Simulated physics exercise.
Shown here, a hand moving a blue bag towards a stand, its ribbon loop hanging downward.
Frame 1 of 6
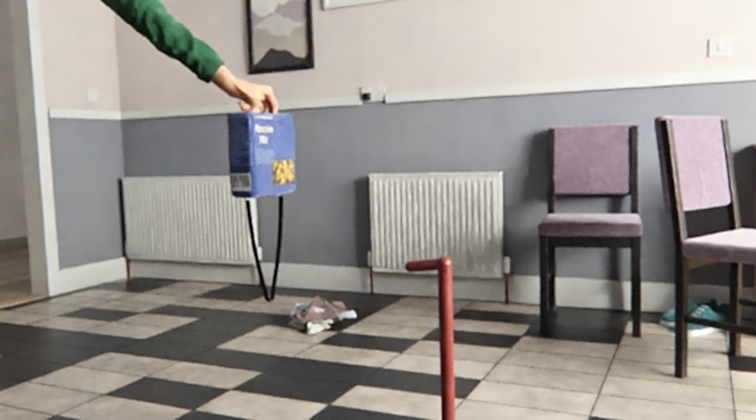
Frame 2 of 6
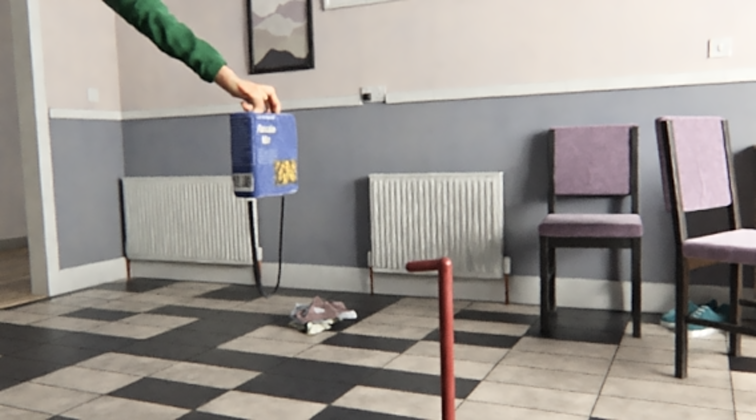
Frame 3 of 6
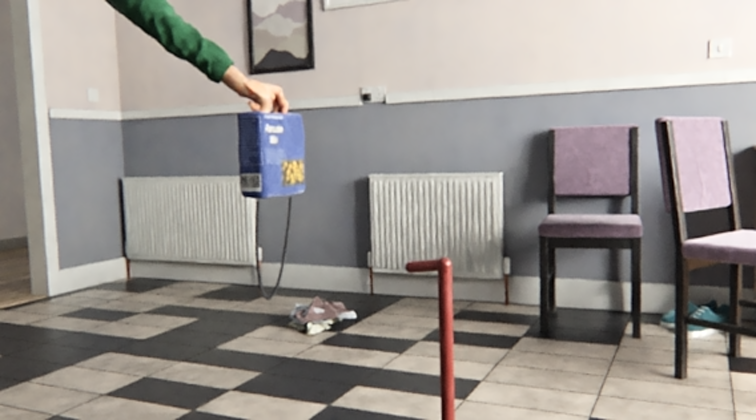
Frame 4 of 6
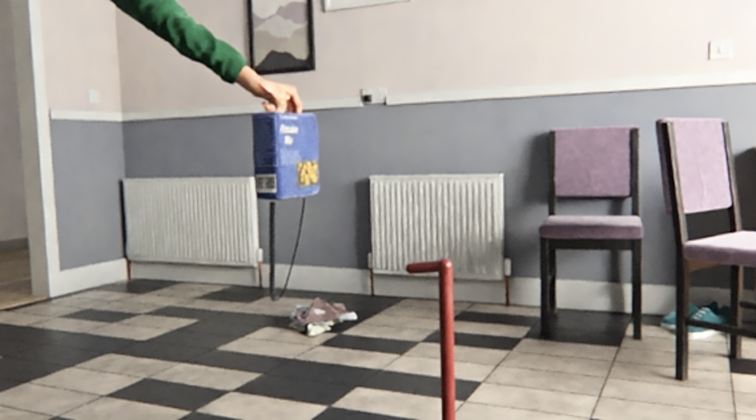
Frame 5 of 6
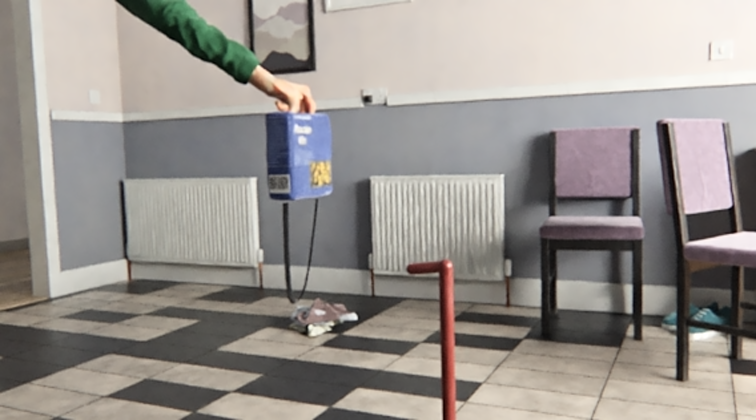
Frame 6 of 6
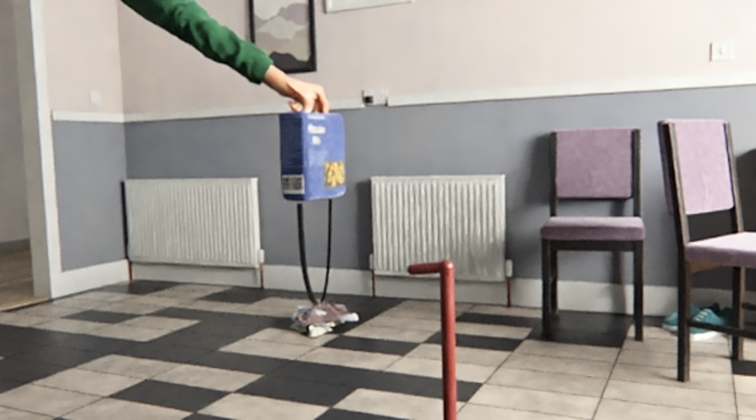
The video shows a hand in a green sleeve holding a blue bag with a dark loop hanging beneath it, moving it slowly a short distance to the right across a tiled room, while a red hooked stand stays still in the foreground.
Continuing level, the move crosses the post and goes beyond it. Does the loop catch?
It is yanked back.
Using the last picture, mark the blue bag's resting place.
About (531, 150).
Then, 0.44 s later than the last view, bag nearing the post near (355, 155).
Then, 1.08 s later than the last view, bag over the post near (420, 153).
Then, 1.82 s later than the last view, bag past the post near (503, 151).
Finally, bag past the post near (530, 150); loop tight round the post, hand stopped. The blue bag gets caught.
